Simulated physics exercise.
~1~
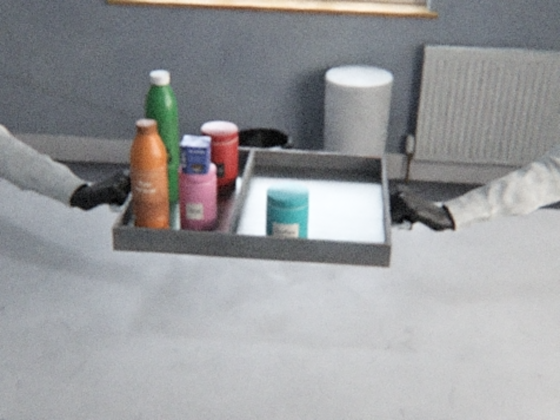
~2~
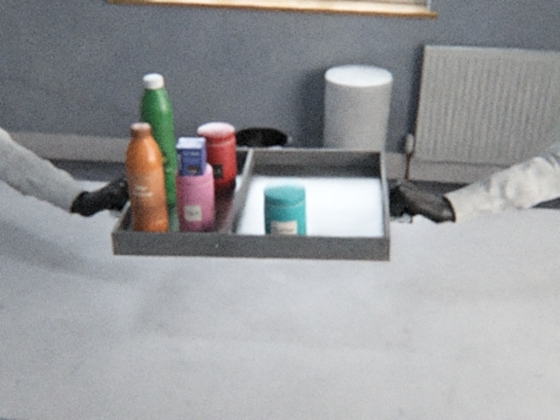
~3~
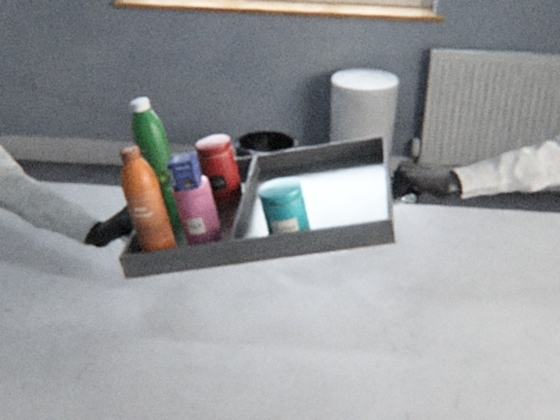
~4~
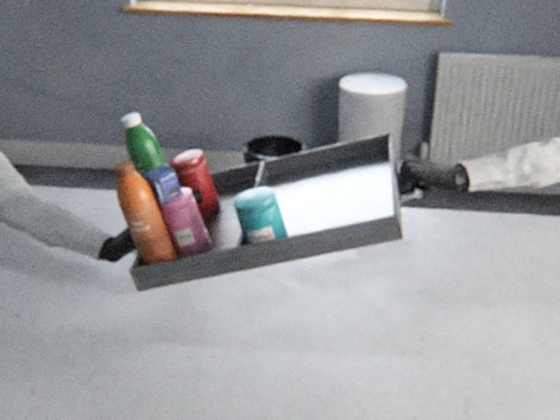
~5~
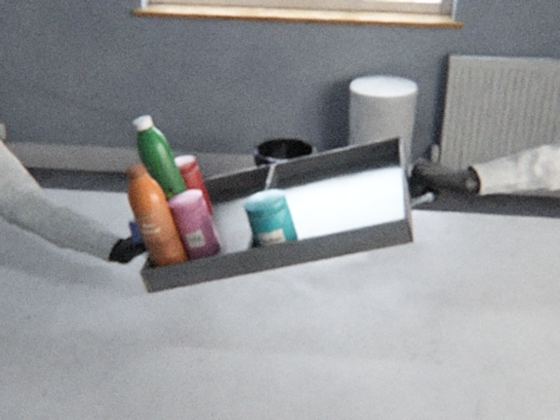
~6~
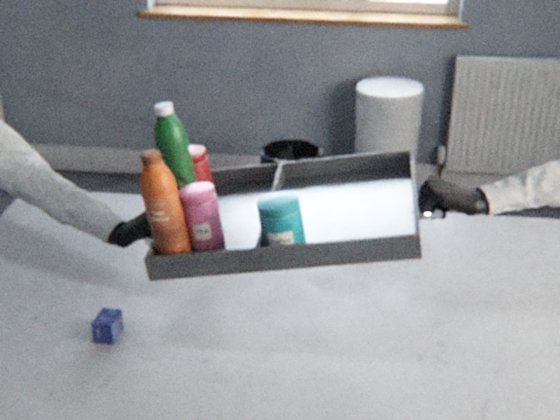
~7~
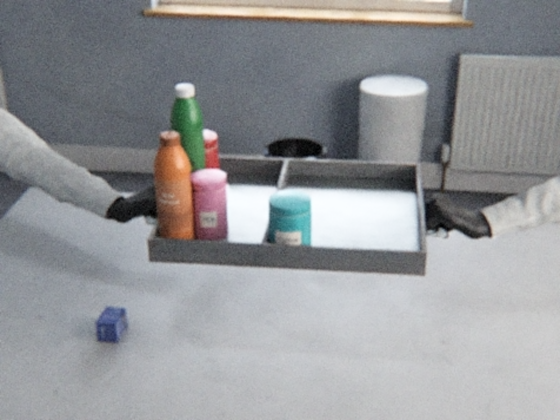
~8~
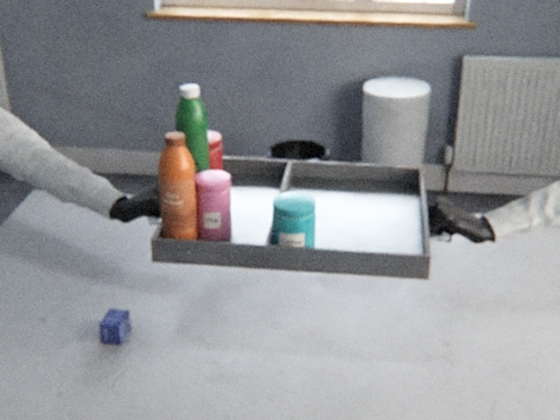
The video shows two gloved hands holding a divided tray of bottles, jars and a small blue packet, then tipping its left edge down so the containers lean and some slide left. The packet drops off onto the pale surface below, and the tray is levelled with the rest upright.
